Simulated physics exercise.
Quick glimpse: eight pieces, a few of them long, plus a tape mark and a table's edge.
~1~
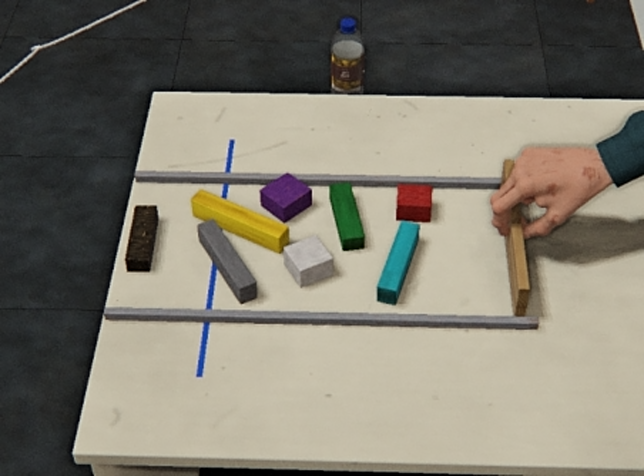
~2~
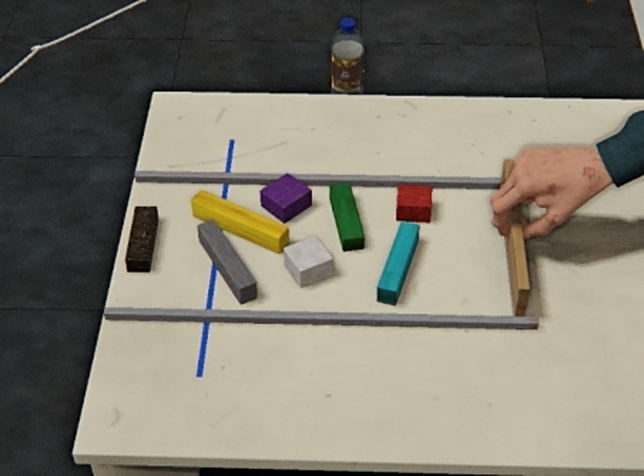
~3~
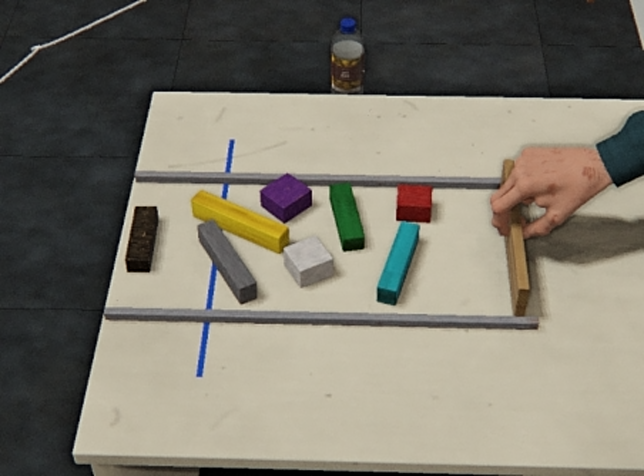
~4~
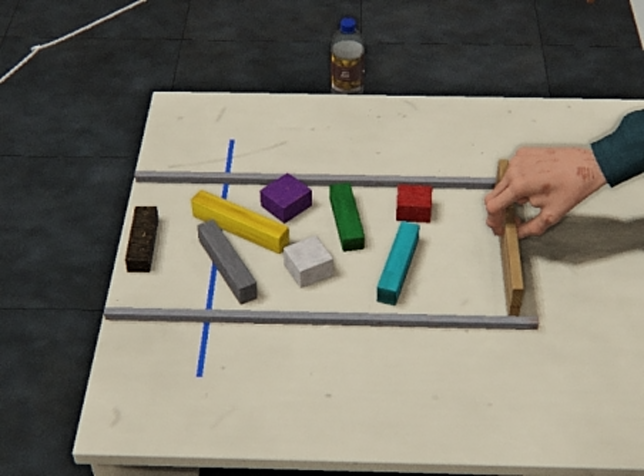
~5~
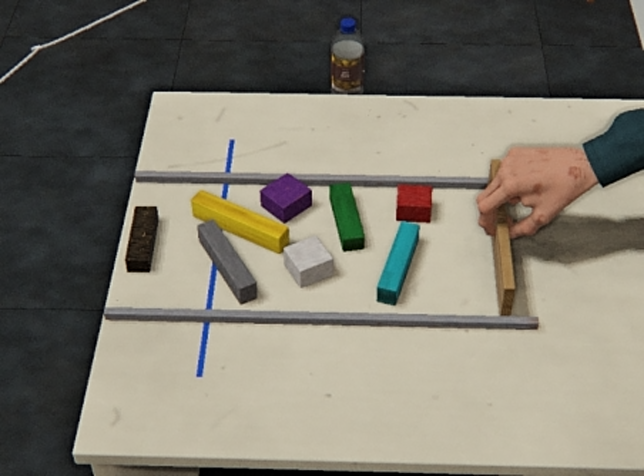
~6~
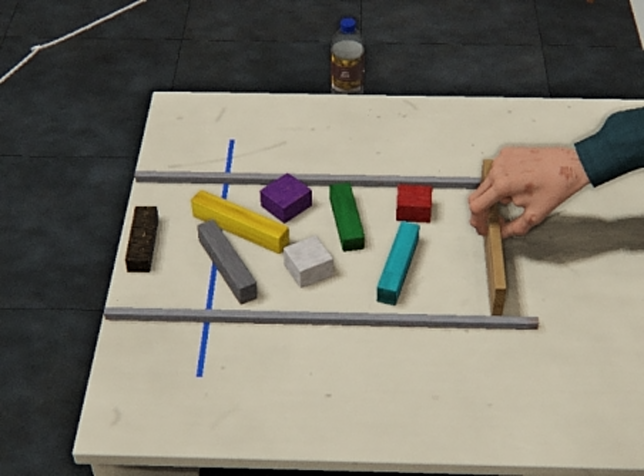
A hand gripping an upright wooden board at the right slides it a short way left between two grey rails on a white table, seen from above at an angle by a still camera. Between the rails lie black, grey, yellow, purple, white, green, turquoise and red blocks, with blue tape toward the left and a bottle behind. The blocks stay still as the board moves slightly nearer them.
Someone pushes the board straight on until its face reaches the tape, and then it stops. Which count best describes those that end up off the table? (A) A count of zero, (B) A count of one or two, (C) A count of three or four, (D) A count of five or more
B.
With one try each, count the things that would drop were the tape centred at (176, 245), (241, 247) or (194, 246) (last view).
Counts per try: 4; 0; 4.
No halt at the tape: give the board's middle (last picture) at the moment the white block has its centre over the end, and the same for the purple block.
I reckon its middle sits around (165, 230) and then around (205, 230).
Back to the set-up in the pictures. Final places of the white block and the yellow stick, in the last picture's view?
The white block comes to rest close to (168, 264), while the yellow stick rests close to (131, 222).
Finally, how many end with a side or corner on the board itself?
It's touching 2 at the end.
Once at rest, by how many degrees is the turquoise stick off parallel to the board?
I'd say it's about 0° out of line.
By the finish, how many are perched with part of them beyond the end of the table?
3 in all.
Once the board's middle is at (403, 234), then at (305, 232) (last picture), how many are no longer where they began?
At that stage 2; at the next, 7.
Soon after, none off yet; black bar at rest near (142, 238); grey bar at rest near (227, 261); yellow stick at rest near (240, 221).
In the end, the number that fall off is one or two; gone, black bar.
